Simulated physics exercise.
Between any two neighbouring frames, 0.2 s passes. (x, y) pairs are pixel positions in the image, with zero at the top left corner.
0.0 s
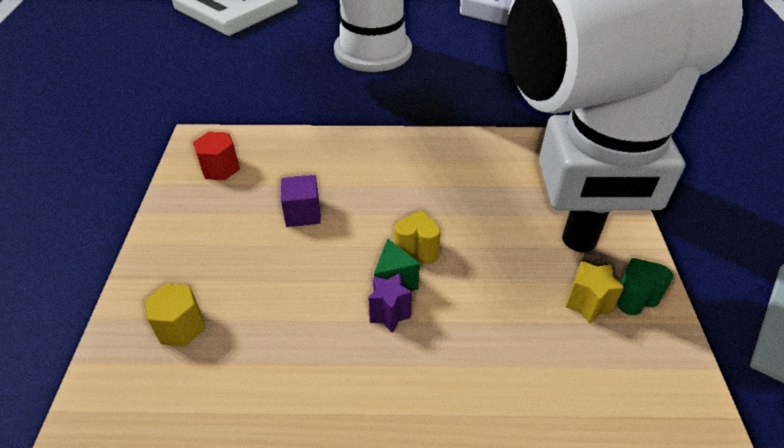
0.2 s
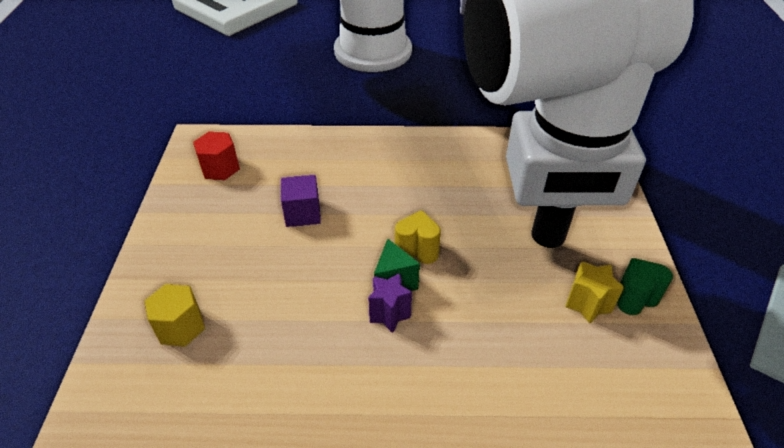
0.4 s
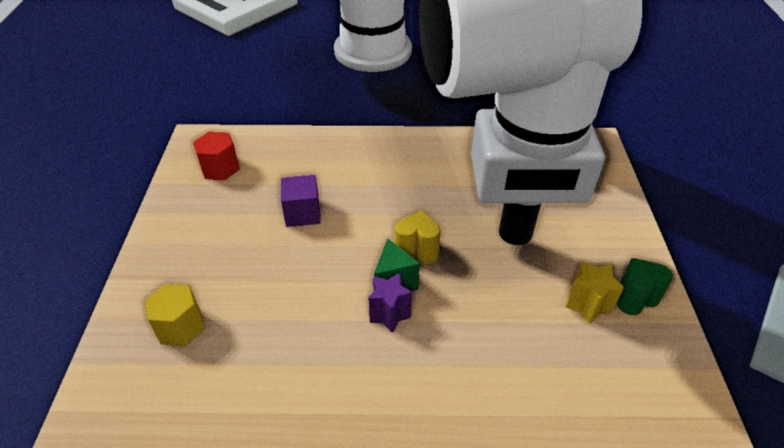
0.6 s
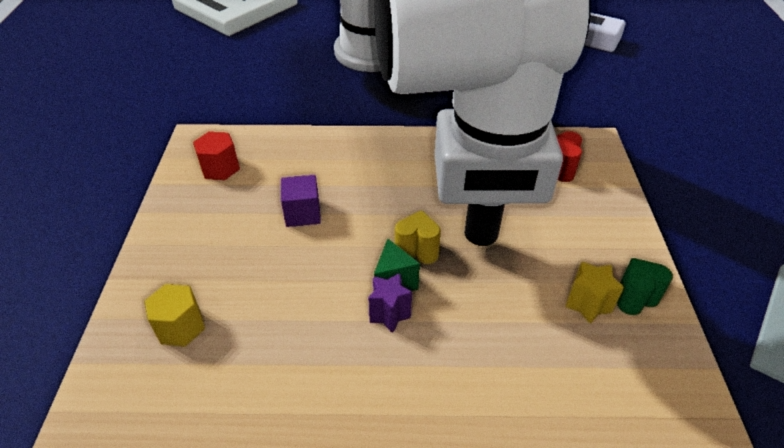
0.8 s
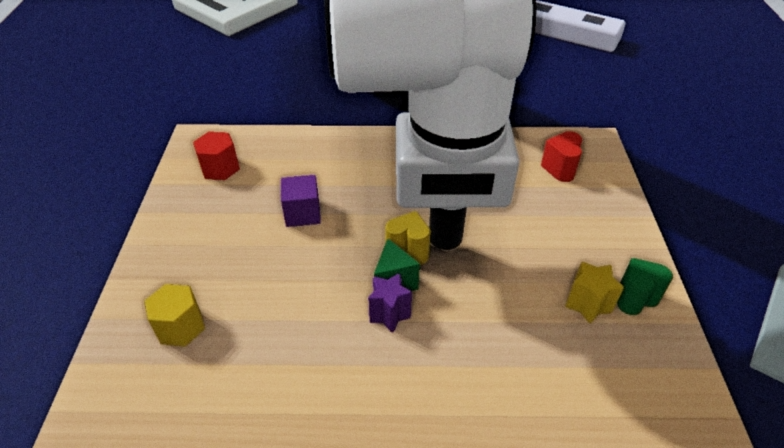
At the start, a white robot arm holds its black rod above the yellow star and green block on the right of a wooden board scattered with colored blocks. The arm moves steadily left, uncovering a red block behind it, then nudges the yellow heart block slightly left beside the green triangle.
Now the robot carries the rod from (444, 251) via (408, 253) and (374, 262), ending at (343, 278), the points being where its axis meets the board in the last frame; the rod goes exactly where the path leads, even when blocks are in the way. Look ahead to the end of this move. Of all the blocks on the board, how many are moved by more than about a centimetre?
I think two will be displaced.
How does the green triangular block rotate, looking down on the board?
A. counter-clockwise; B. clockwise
A.
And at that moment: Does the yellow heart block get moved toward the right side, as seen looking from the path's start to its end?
That would be a yes.
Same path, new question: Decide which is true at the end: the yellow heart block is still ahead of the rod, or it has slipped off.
It falls back or aside.
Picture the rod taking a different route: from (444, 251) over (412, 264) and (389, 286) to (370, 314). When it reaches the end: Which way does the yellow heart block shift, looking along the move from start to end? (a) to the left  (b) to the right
That would be b.
What follows on the original path. One third of the way, rod at (409, 240); green triangular block at (388, 256), turned 25° anticlockwise; yellow heart block at (374, 225), turned 20° clockwise.
Two thirds of the way, rod at (374, 249); purple star-shaped block at (389, 292); green triangular block at (379, 260), turned 60° anticlockwise; yellow heart block at (341, 226), turned 60° clockwise.
At the end, rod at (341, 265); purple star-shaped block at (391, 294); green triangular block at (372, 265), turned 85° anticlockwise; yellow heart block at (330, 226), turned 75° clockwise.
